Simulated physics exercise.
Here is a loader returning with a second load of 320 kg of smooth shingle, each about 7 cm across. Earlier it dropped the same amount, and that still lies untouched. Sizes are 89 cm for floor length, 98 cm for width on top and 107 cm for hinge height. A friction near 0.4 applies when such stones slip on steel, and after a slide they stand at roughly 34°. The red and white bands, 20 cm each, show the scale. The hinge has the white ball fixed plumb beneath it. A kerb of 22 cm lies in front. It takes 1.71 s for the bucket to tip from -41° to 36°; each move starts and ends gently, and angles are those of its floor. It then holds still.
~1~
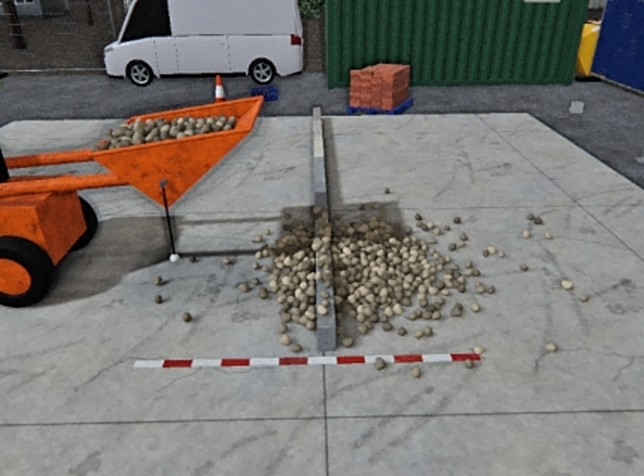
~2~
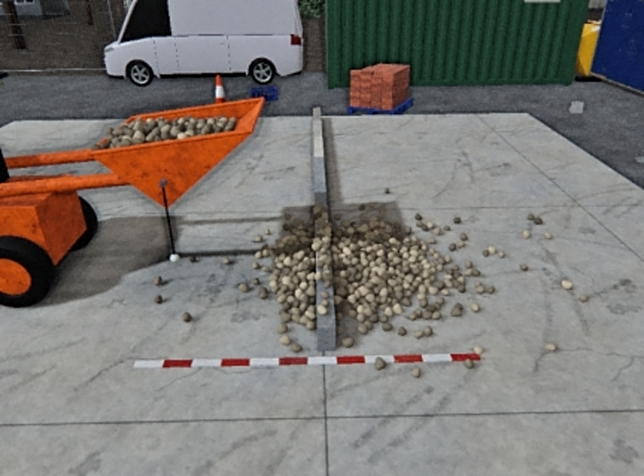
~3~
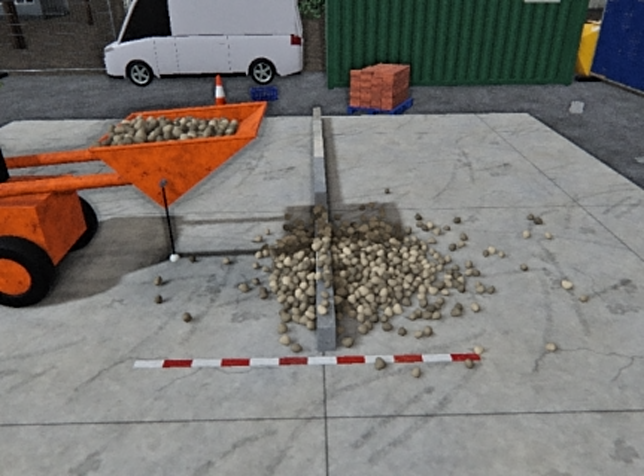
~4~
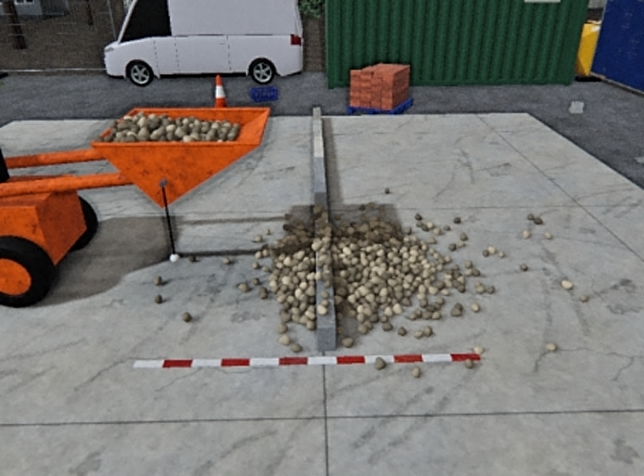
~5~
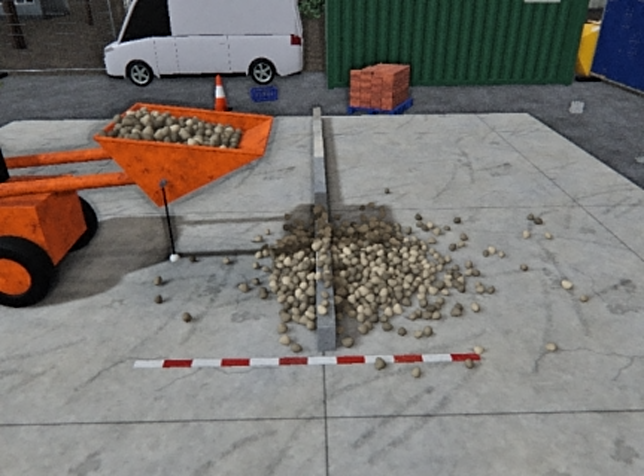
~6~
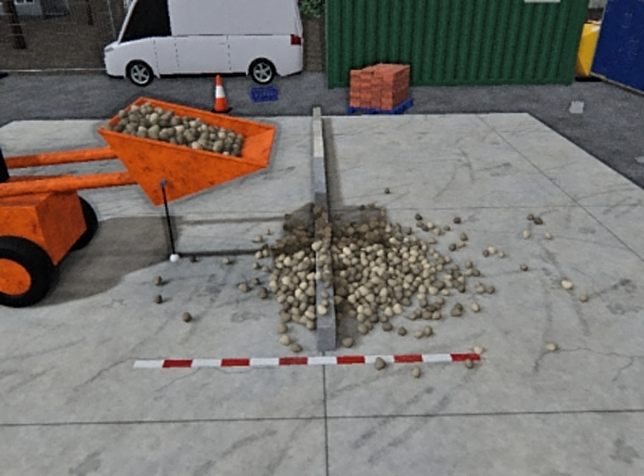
An orange loader's bucket, full of round stones, slowly tilted forward, its front lip dropping toward the right, while a heap of similar stones lay still across a grey kerb beside it.
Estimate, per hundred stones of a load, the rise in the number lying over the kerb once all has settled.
Roughly 6 more per hundred.
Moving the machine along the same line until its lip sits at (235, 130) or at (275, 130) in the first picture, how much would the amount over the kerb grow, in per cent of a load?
Around 0 percent, then around 20 percent.
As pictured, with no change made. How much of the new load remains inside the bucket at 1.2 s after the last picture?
Some 30 percent, roughly.
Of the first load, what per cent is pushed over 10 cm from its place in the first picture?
Close to 5 in a hundred of them.
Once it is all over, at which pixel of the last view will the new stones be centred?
Near (284, 258).
Then, 0.7 s after the last picture the floor is at 24°; in per cent of one load, 99 in the bucket, 33 on this side of the kerb, 69 over the kerb; the foremost stones are at (539, 249).
Then, 1.2 s after the last picture the floor is at 36°; in per cent of one load, 32 in the bucket, 99 on this side of the kerb, 69 over the kerb; the foremost stones are at (539, 249).
Then, 1.6 s after the last picture the floor is at 36°; in per cent of one load, 3 in the bucket, 126 on this side of the kerb, 72 over the kerb; the foremost stones are at (539, 249).
Then, 4.1 s after the last picture the floor is at 36°; in per cent of one load, 0 in the bucket, 126 on this side of the kerb, 74 over the kerb; the foremost stones are at (539, 249). Net gain over the kerb, 6.
